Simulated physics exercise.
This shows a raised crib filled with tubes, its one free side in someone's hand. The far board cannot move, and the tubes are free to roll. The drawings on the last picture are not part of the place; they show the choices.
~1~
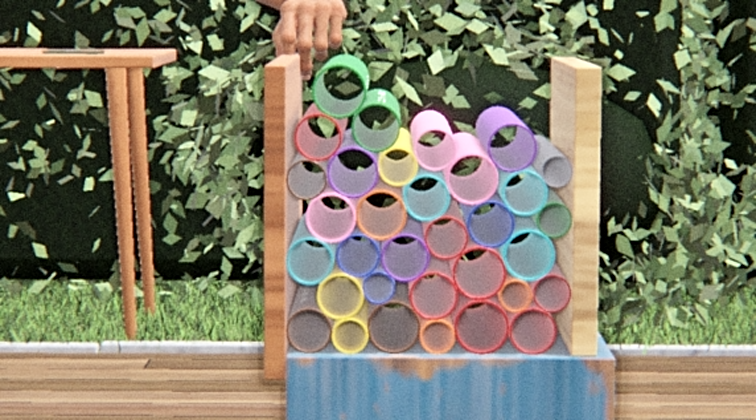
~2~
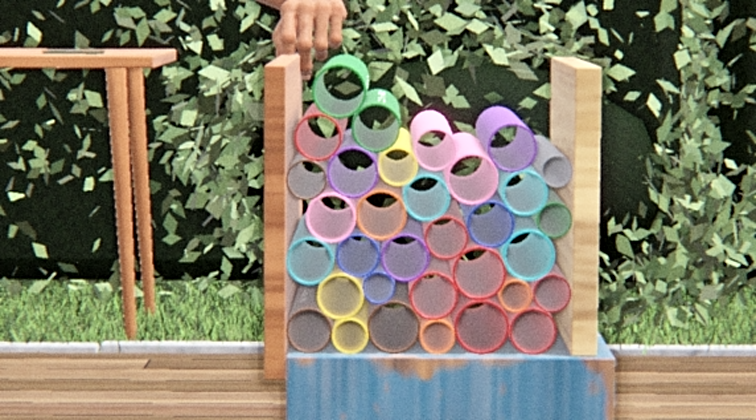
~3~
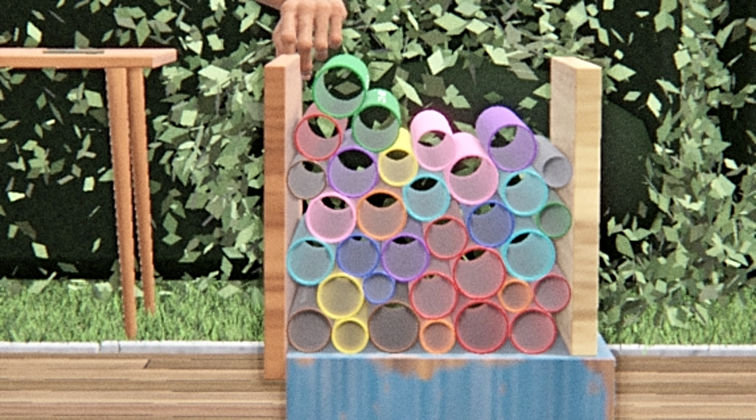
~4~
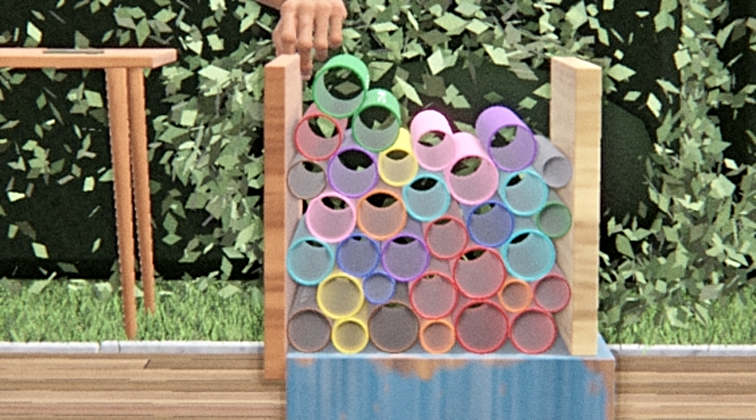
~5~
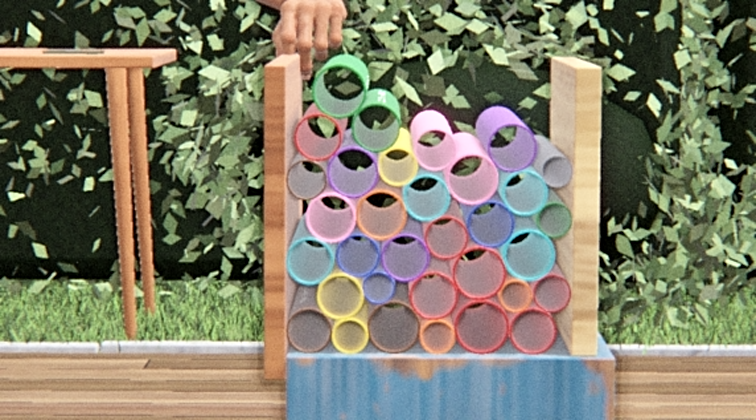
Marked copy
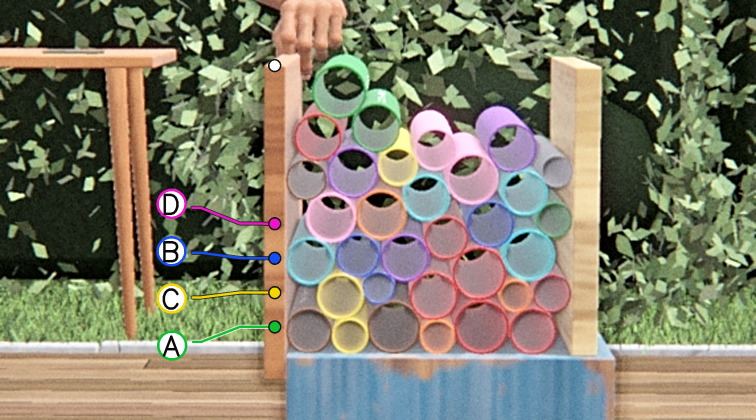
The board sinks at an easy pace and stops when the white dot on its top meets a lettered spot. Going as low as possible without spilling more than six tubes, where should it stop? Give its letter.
The lowest mark that will do is C.
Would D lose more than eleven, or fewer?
Fewer than eleven.
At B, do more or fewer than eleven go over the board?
Fewer than eleven.
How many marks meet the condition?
The number is three.
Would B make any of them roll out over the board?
Yes, at B.
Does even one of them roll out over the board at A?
Yes, at A.
On the marked copy, A at (275, 327); B at (275, 258); C at (275, 293); D at (275, 224); the white dot at (275, 66).
Taking C. A third of the way, top of the board (286, 161).
Two thirds of the way, top of the board (286, 268).
When it is over, top of the board (286, 292), six out over the board.
As for the rest, A more than six out over the board; B four out over the board; D three out over the board.
